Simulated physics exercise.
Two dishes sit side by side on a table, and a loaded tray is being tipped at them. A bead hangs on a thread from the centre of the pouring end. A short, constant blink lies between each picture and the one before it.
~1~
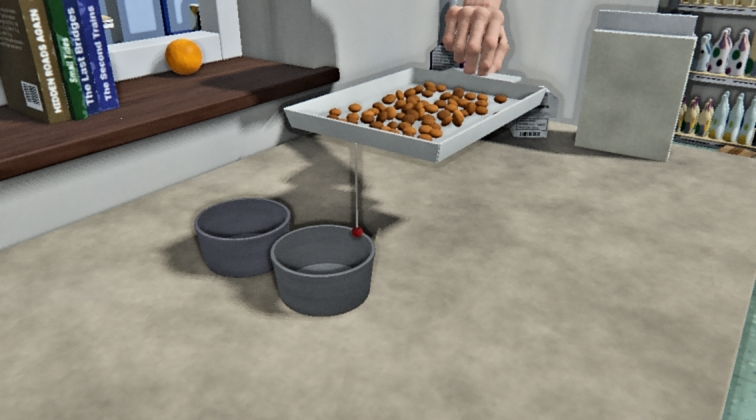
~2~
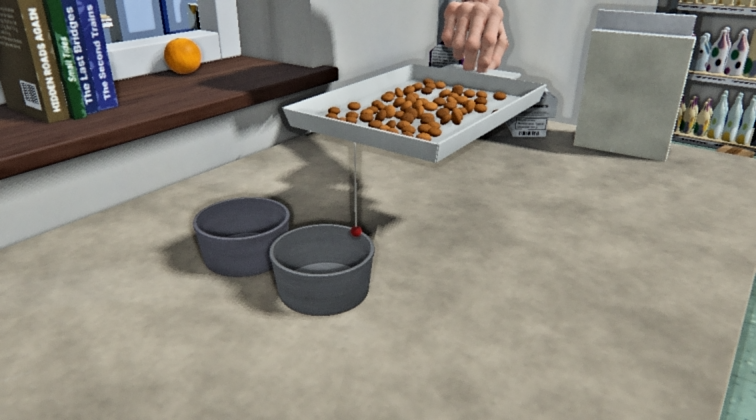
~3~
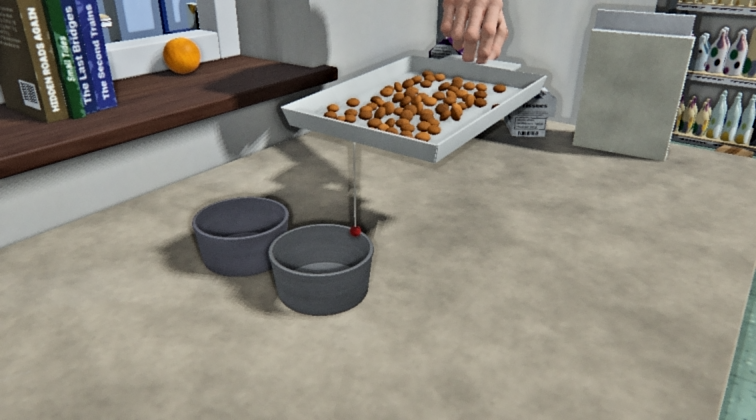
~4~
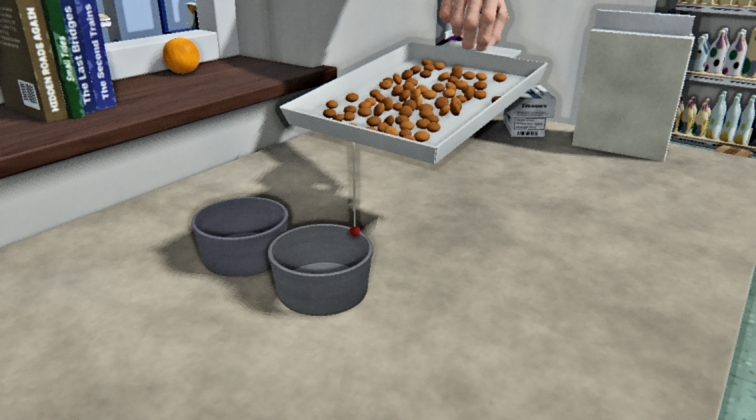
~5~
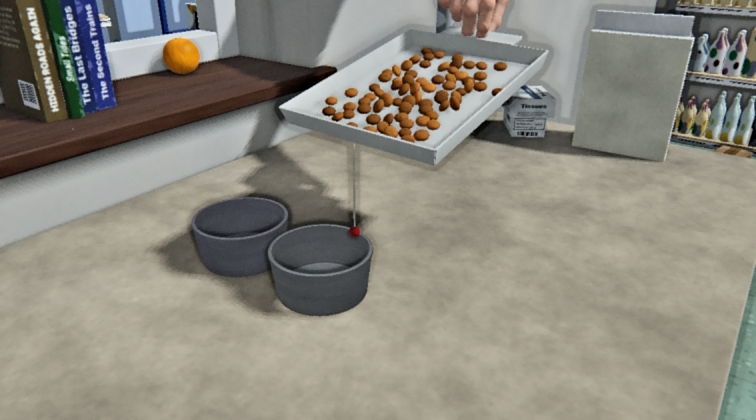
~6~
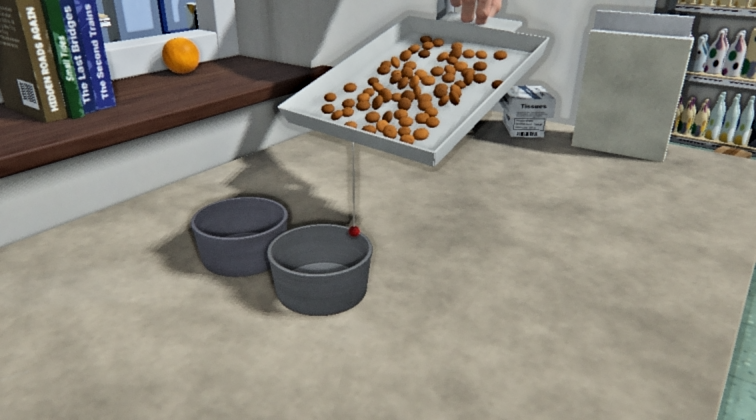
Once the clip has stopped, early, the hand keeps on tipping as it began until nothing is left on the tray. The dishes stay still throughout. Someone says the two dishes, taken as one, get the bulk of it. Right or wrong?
Wrong, they get less than half.
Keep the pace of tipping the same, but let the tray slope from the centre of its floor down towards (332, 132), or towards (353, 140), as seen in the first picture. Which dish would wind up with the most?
Result, try one: Dish at right; try two: Dish at right.
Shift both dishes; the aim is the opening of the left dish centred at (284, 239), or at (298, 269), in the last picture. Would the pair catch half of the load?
Try 1: The greater share; try 2: The greater share.
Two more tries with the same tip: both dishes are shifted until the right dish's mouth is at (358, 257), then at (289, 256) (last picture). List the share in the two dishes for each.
Close to 40 in a hundred, then close to 40 in a hundred.
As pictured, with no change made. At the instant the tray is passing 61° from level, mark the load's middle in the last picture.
Its middle sits at about pixel (377, 112).
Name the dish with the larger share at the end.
The one at right ends up fuller.
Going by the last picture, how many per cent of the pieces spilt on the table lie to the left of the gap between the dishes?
It amounts to some 20 percent.
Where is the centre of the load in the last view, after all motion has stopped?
(357, 328).
Soon after the last picture, tray tipped steeply; nearly all on the tray; a stray few in the air.
A little later, tray tipped past a quarter turn; about a quarter on the tray; about a quarter in the right dish; about half outside both; about a quarter in the air.
Later still, tray tipped past a quarter turn; about a quarter in the right dish; most outside both.
At rest, tray tipped past a quarter turn; about a quarter in the right dish; none in the left dish; most outside both.
